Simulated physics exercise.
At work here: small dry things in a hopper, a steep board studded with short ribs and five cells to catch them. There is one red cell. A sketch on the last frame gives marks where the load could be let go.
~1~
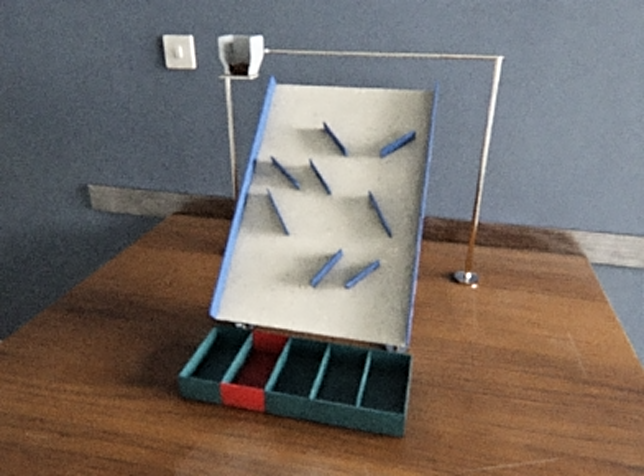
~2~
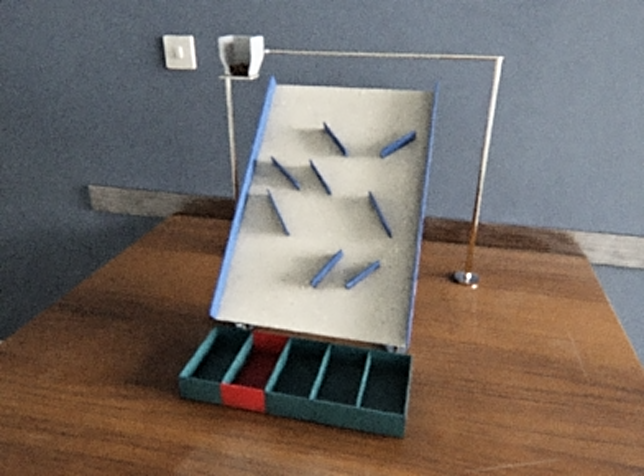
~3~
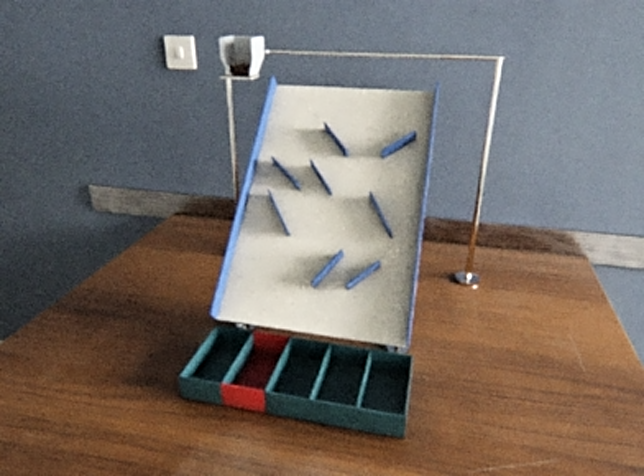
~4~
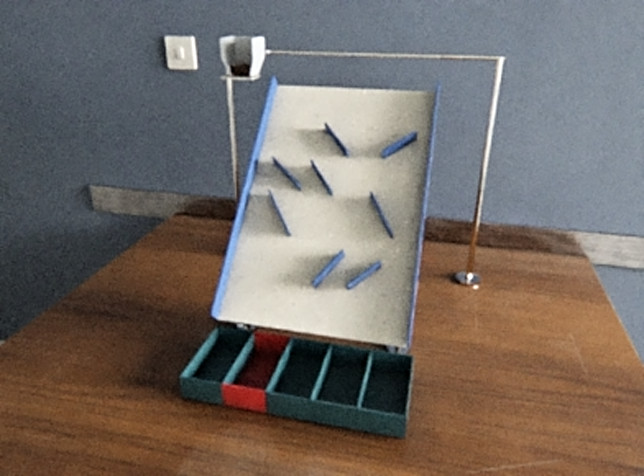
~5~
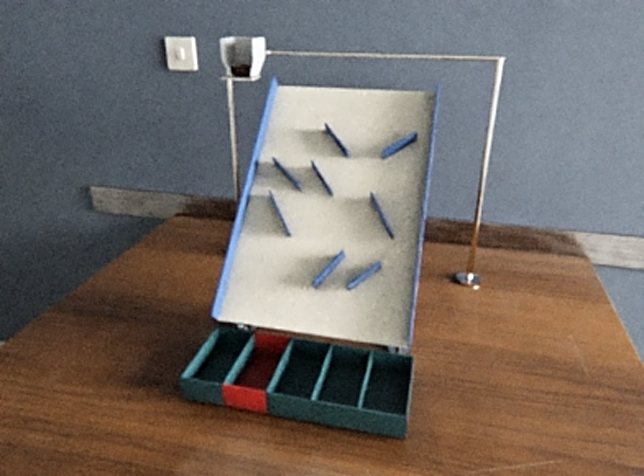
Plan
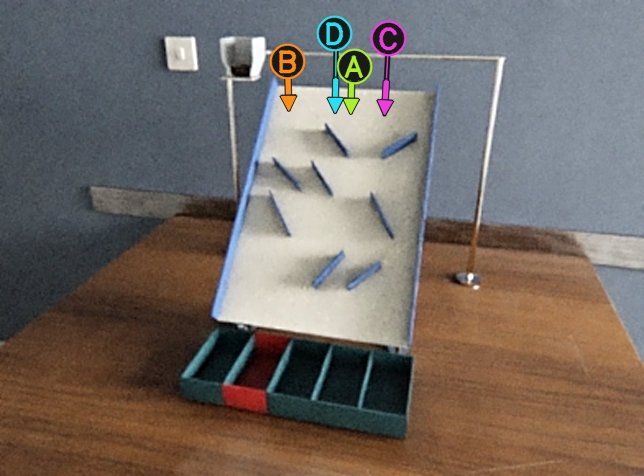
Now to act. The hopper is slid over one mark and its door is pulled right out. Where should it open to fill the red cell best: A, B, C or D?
Use mark C.
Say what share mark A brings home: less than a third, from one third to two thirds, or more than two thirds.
Less than a third.
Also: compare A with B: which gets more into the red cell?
It is B.
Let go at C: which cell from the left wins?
The second from the left.
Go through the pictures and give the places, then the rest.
The first frame shows hopper near (244, 69), allspice berries, door shut.
The second frame shows ribs (324, 122) to (346, 150), (381, 151) to (415, 131), (271, 156) to (297, 184).
The third frame shows ribs (310, 159) to (330, 189), (268, 189) to (287, 231), (370, 192) to (391, 233).
The fourth frame shows ribs (312, 283) to (343, 250), (347, 286) to (380, 261).
The fifth frame shows red cell near (244, 397), number 2 of 5 from the left.
On the marked copy, mark A meets the board at (350, 108); mark B meets the board at (288, 105); mark C meets the board at (384, 109); mark D meets the board at (335, 107).
If A is chosen, close to a quarter in the red cell, the bulk in other cells.
If B is chosen, close to a third in the red cell, close to half in other cells, a small share outside the box.
If C is chosen, the bulk in the red cell, close to a quarter in other cells.
If D is chosen, close to a third in the red cell, close to two thirds in other cells, only a few outside the box.
